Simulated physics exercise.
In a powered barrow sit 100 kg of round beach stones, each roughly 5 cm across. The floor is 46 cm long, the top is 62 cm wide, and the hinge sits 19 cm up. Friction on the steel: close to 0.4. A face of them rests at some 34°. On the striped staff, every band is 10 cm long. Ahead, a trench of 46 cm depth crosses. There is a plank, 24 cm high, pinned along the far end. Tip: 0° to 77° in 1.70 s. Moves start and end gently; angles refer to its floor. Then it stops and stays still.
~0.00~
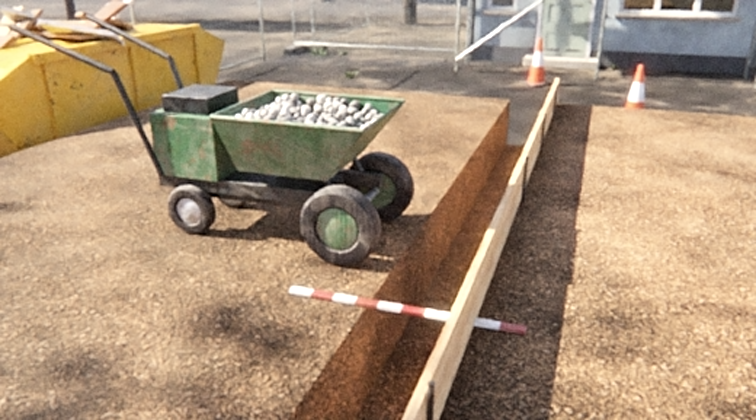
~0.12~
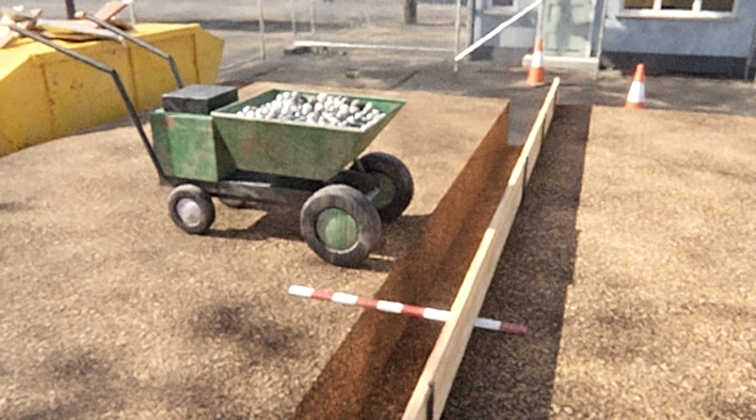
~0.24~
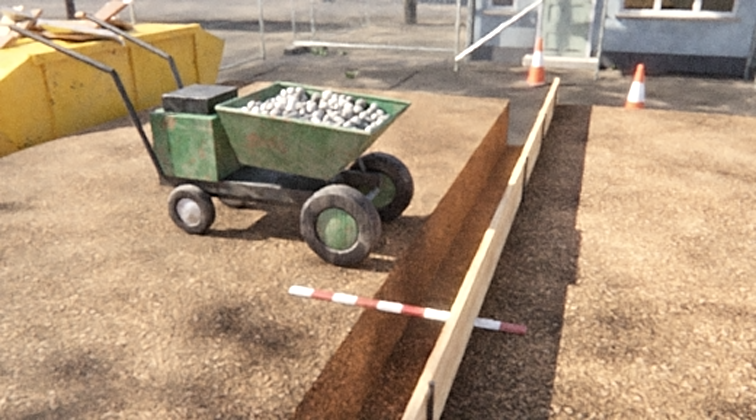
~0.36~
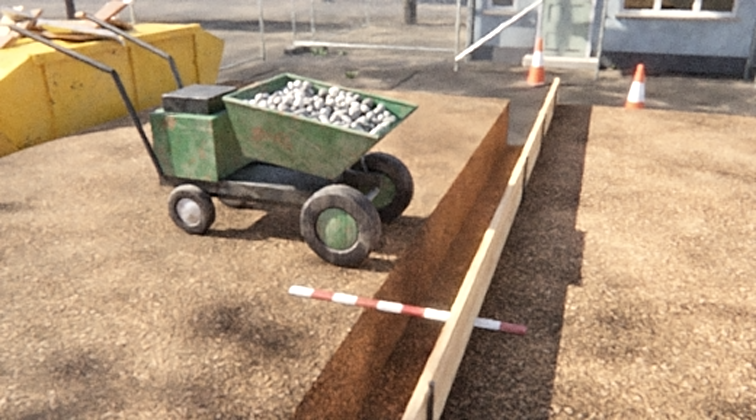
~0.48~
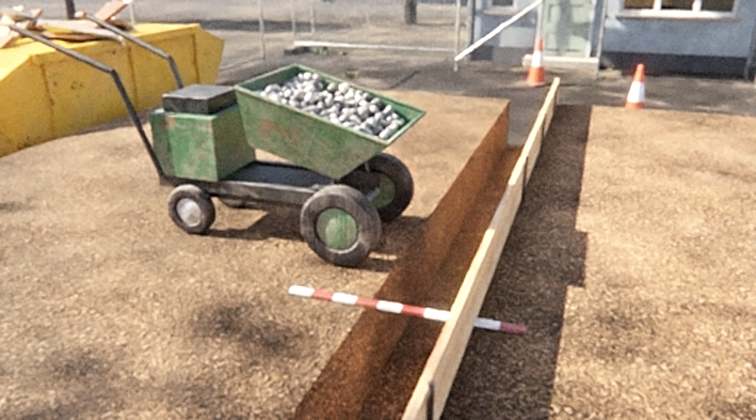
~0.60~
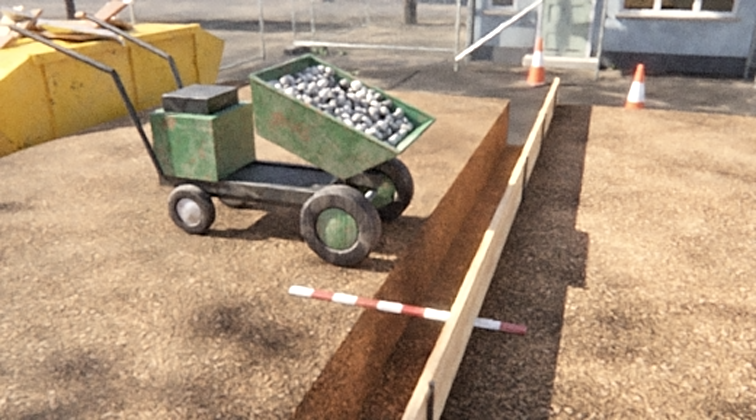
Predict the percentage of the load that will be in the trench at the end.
Predicted: Roughly 92 %.
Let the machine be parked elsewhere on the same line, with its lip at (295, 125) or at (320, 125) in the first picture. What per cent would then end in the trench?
That gives roughly 100 per cent and roughly 100 per cent.
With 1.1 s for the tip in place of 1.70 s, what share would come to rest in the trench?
With that timing, about 90 per cent.
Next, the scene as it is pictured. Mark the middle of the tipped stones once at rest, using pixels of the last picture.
I'd put it close to (457, 324).
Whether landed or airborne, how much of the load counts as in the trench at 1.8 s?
Around 65 per cent of it.
After 1.3 s the floor is at 65°; 95 % in the tray, 5 % in the trench; the foremost stones are at (481, 244).
After 1.8 s the floor is at 77°; 29 % in the tray, 64 % in the trench, 7 % past the trench; the foremost stones are at (599, 265).
After 2.2 s the floor is at 77°; 4 % in the tray, 88 % in the trench, 8 % past the trench; the foremost stones are at (655, 271).
After 4.1 s the floor is at 77°; 0 % in the tray, 92 % in the trench, 8 % past the trench; the foremost stones are at (671, 272).
